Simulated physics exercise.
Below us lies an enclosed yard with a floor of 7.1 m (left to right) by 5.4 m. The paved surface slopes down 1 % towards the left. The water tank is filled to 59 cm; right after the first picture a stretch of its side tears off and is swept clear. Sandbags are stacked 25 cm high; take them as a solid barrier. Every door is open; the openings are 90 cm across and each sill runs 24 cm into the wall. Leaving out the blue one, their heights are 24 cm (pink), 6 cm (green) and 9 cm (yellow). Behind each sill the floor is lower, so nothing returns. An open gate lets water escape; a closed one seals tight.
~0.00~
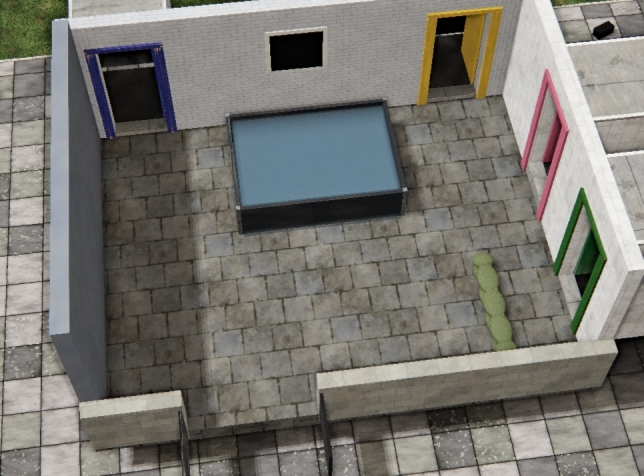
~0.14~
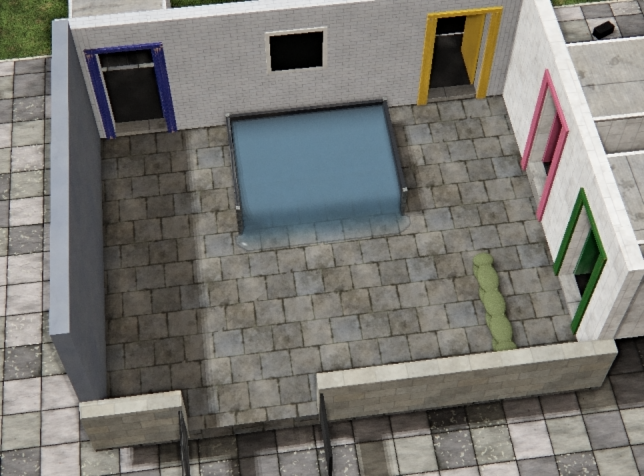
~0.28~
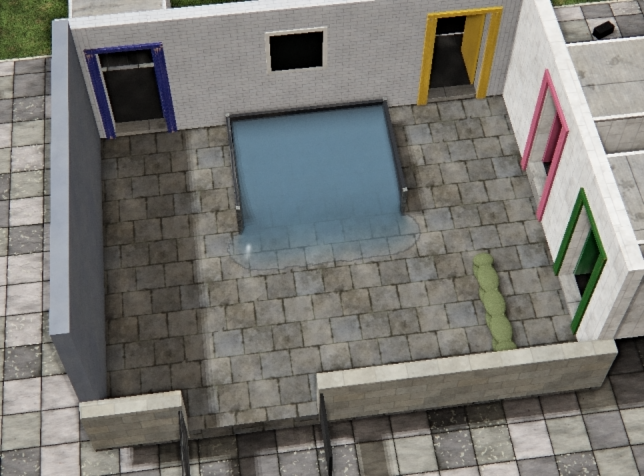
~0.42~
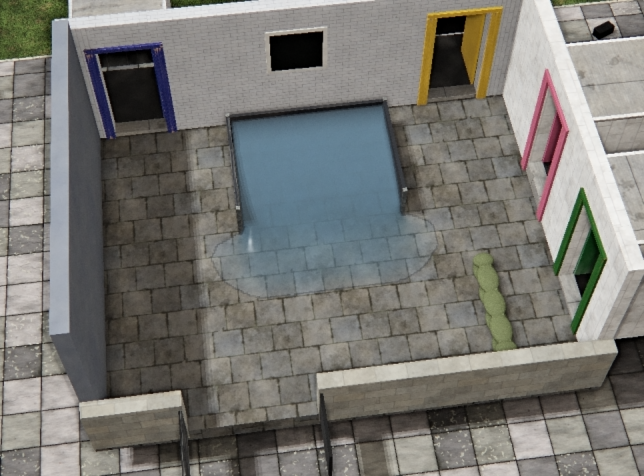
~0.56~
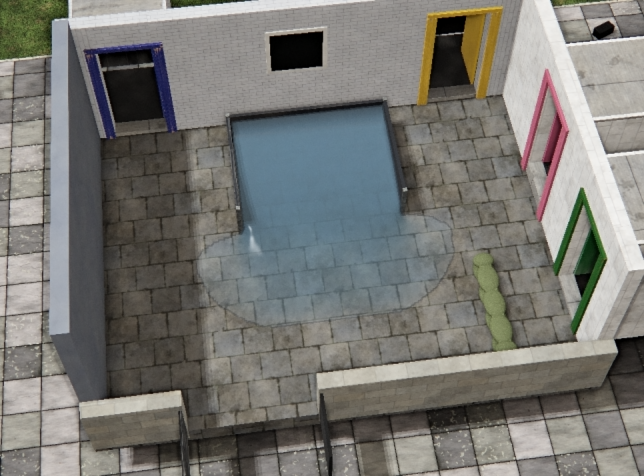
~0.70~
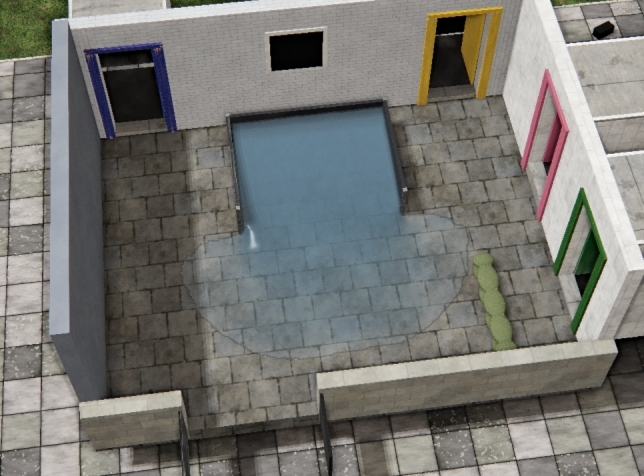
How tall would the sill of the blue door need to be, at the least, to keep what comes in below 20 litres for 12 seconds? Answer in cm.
Close to 8.5 cm is just enough.
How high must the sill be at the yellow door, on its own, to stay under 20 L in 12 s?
Roughly 7.0 cm at yellow.
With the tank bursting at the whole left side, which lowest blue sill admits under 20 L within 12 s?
About 32 cm.
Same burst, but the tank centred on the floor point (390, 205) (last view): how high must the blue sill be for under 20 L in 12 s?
Then roughly 13.0 cm.
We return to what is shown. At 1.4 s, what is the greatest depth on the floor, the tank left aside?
About 36 cm.
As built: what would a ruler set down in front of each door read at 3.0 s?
Depths in cm: Pink 0, blue 0, green 7, yellow 0.
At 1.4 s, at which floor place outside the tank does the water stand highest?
At about (342, 395).
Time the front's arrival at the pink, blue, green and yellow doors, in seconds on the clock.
Arrival: Pink 4.0 s, blue 6.5 s, green 2.6 s, yellow 5.5 s.
After 1.4 s water covers 45 % of the floor, deepest (36 cm) near (342, 395); it has not reached the blue door.
After 3.0 s water covers 50 % of the floor, deepest (28 cm) near (493, 354); it has not reached the blue door.
After 12.0 s water covers 90 % of the floor, deepest (11 cm) near (103, 214); 9 cm at the blue door, 26 litres in over its 8 cm sill.
At the blue door as built, the water arrived by 6.7 s and peaked near 13 cm at 8.2 s.
Run again over the same 12 s with other heights there, 39 litres in over 7 cm, 12 litres over 9.5 cm. The limit of 20 litres is kept from about 8.5 cm up.
